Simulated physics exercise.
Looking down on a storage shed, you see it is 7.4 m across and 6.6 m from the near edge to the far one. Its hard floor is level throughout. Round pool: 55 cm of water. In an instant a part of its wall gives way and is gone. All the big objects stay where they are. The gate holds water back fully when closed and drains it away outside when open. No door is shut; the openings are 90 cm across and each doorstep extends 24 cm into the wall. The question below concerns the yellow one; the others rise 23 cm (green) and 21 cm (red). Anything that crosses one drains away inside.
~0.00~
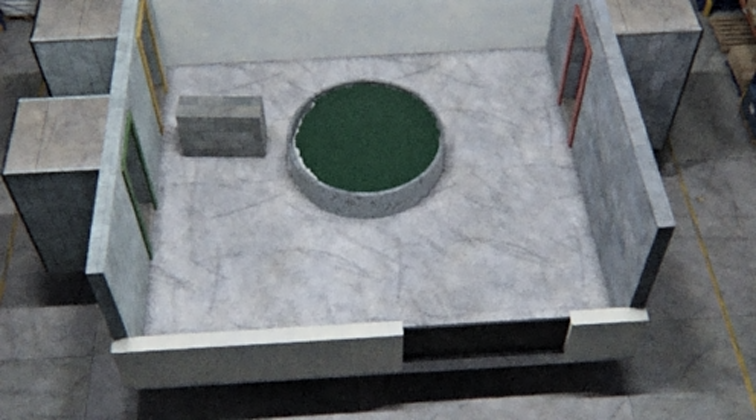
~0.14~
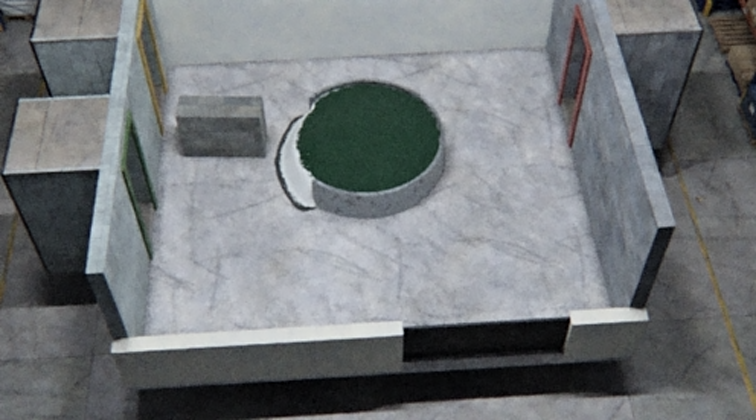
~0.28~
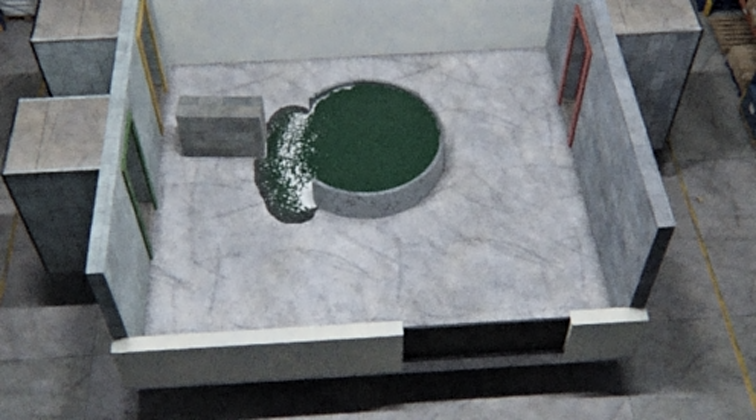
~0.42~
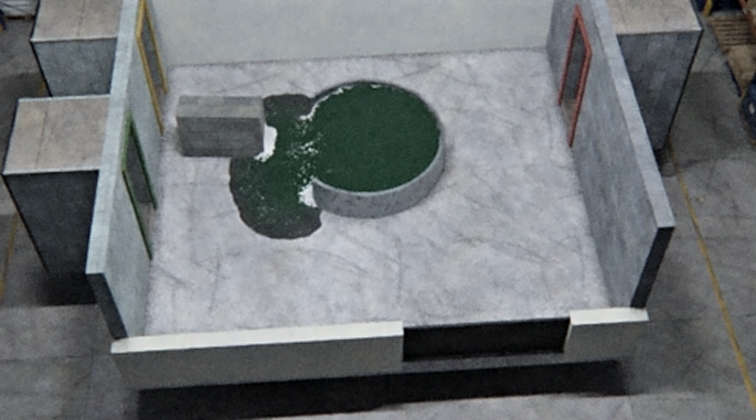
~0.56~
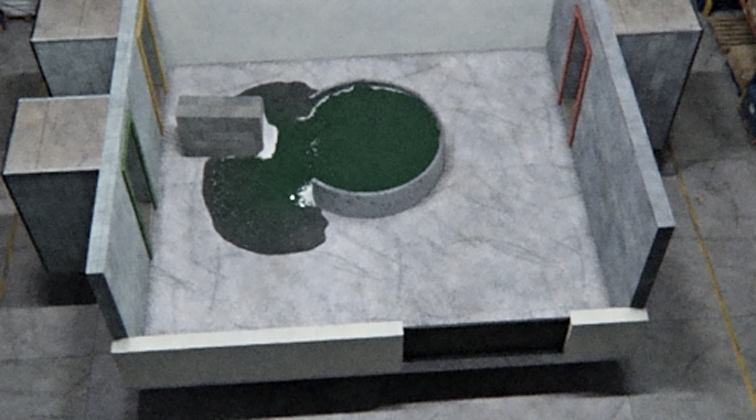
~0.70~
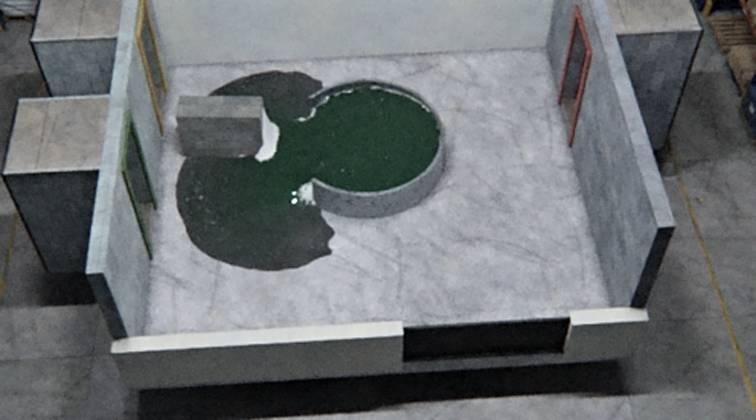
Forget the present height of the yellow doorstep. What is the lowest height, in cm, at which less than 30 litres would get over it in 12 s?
About 14.5 cm.
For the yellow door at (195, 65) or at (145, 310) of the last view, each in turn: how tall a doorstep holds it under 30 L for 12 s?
In turn: Roughly 15 cm, roughly 13.0 cm.
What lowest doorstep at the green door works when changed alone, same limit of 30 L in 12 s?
I'd raise green to close to 20 cm.
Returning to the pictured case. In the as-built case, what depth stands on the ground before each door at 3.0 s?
Before yellow it's 23 cm, before green 23 cm, before red 0 cm.
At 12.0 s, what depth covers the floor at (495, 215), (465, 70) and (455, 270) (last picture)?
Approx. 7 / 6 / 3 cm.
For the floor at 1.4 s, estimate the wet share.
I'd say near 30 percent is wet.
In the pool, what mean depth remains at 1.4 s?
About 36 cm.
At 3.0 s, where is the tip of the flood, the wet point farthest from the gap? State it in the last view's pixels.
Roughly at (142, 365) in the last view.
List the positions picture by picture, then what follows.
The round pool at (366, 138) is whole and still, 55 cm deep; the yellow door at (154, 72) is dry, in the first frame.
The gap is at (293, 154), the front 0.3 m out at a hidden place; the back of the round pool holds 55 cm, in the second frame.
Water pours out at (293, 156) and has run 0.7 m, to (271, 207); about 10 cm deep outside, 55 cm at the back, in the third frame.
The front is at (250, 222), 1.1 m from the gap at (293, 157); 3.0 m2 of floor is wet, 55 cm left at the back, in the fourth frame.
The gap is at (293, 158), the front 1.6 m out at (225, 232); the back of the round pool holds 55 cm, in the fifth frame.
Water pours out at (293, 158) and has run 2.0 m, to (193, 231); about 4 cm deep outside, 54 cm at the back; 0.7 m in a straight line remain to the yellow door at (154, 72), in the sixth frame.
After 1.4 s water covers 30 % of the floor, deepest (42 cm) near (271, 147); 10 cm at the yellow door, 0 litres in over its 27 cm doorstep.
After 3.0 s water covers 35 % of the floor, deepest (36 cm) near (142, 365); 23 cm at the yellow door, 0 litres in over its 27 cm doorstep.
After 12.0 s water covers 100 % of the floor, deepest (11 cm) near (604, 278); 6 cm at the yellow door, 0 litres in over its 27 cm doorstep.
At the yellow door as built, the water arrived by 1.0 s and peaked near 23 cm at 3.0 s.
With a doorstep of 12 cm, 57 litres would have come in within the 12 s; with 16.5 cm, 16 litres. So under 30 litres takes about 14.5 cm.
